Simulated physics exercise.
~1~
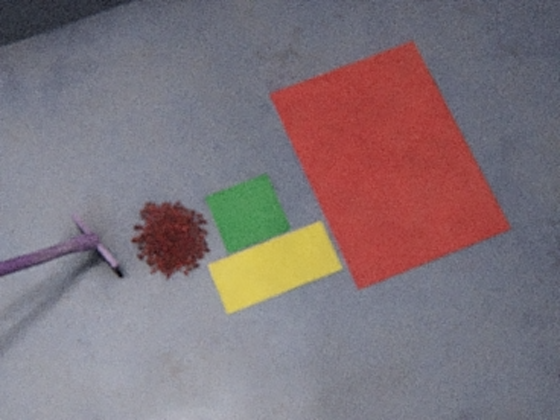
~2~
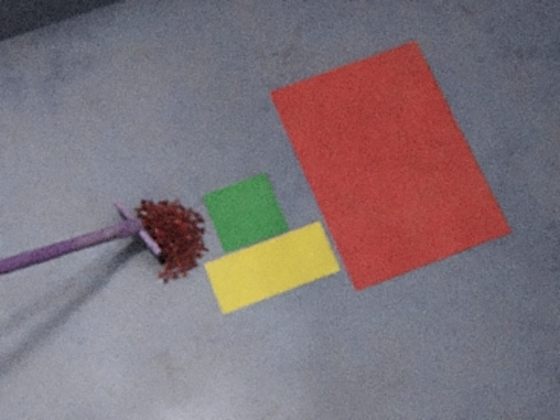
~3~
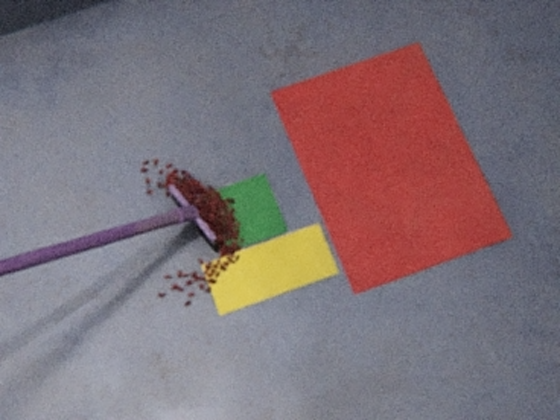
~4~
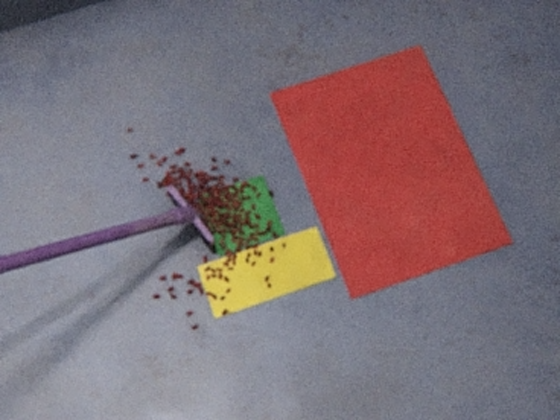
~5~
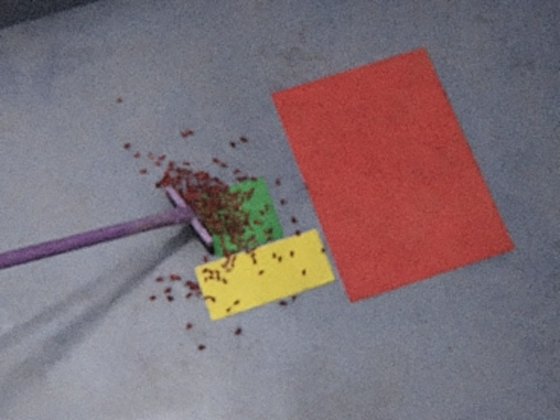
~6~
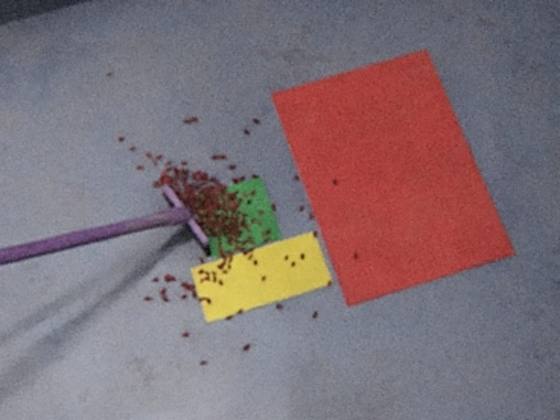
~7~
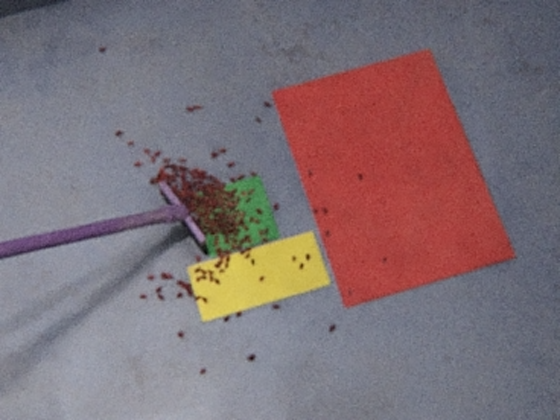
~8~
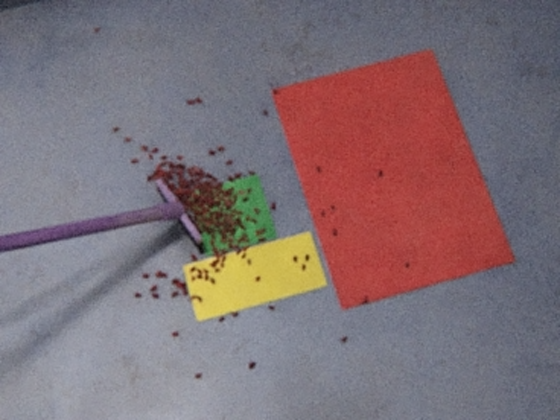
A purple squeegee on a long handle slides in from the left across a grey surface, seen from above at a slight tilt. Ahead of it sits a round heap of dark red beans, with a green mat and a yellow mat just beyond and a large red mat to the right. The blade meets the heap and shoves it rightward onto the edges of the nearer mats, then stops. The beans burst forward and scatter, a few rolling on to the red mat. At the end many lie on the green mat, some on the yellow, and many on bare floor around the still blade.
